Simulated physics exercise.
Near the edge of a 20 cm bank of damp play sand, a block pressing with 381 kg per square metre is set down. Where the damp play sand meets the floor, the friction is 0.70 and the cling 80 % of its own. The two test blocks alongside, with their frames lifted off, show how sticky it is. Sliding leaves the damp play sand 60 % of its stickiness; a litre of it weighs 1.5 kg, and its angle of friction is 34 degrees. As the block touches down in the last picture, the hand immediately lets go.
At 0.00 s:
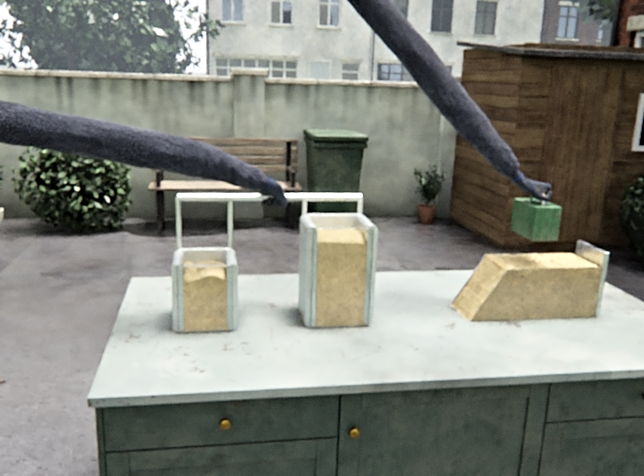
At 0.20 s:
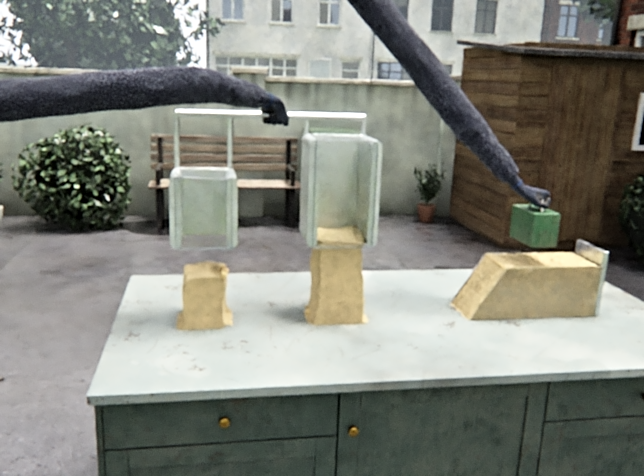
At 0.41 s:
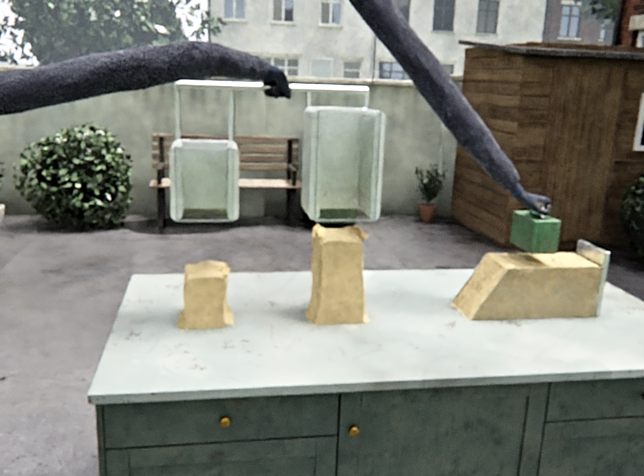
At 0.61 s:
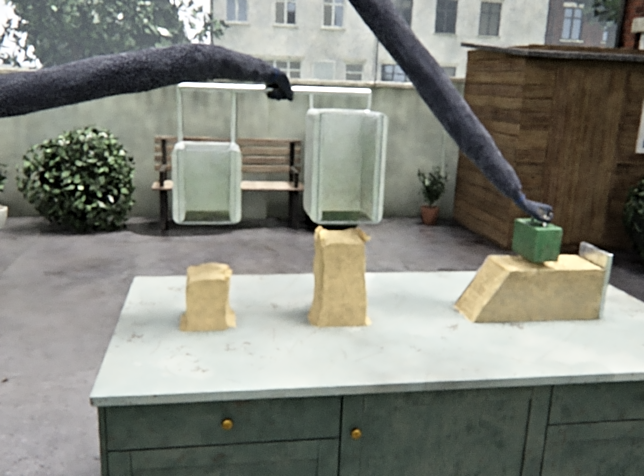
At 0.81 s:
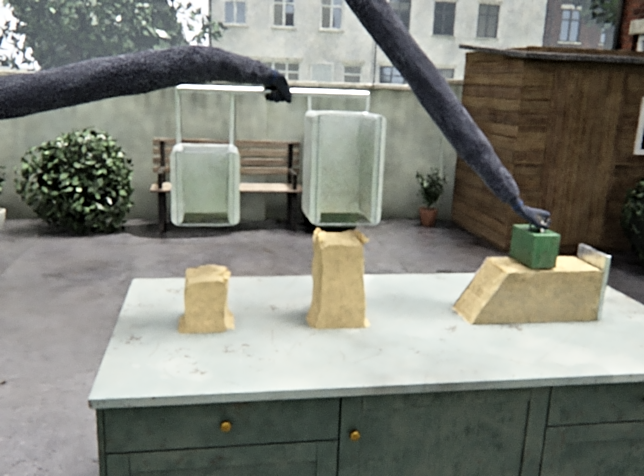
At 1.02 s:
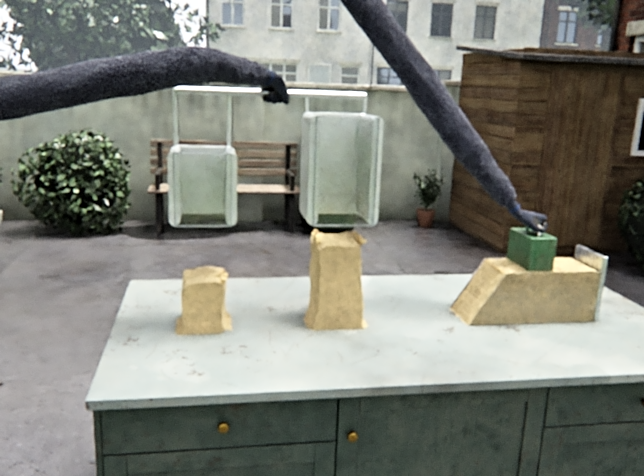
A dark arm lifting two joined clear moulds off sandy blocks while another arm lowers a green block onto a sloping bank.
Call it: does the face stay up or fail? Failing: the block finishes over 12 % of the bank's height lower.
It stays up.
By 1.17 s, the block is down by 2 % of the bank's height and stands upright.
By 1.36 s, the block is down by 2 % of the bank's height and stands upright.
By 1.54 s, the block is down by 2 % of the bank's height and stands upright.
By 1.73 s, the block is down by 2 % of the bank's height and stands upright.
By 2.64 s, at the end, the block is down by 2 % of the bank's height and stands upright.
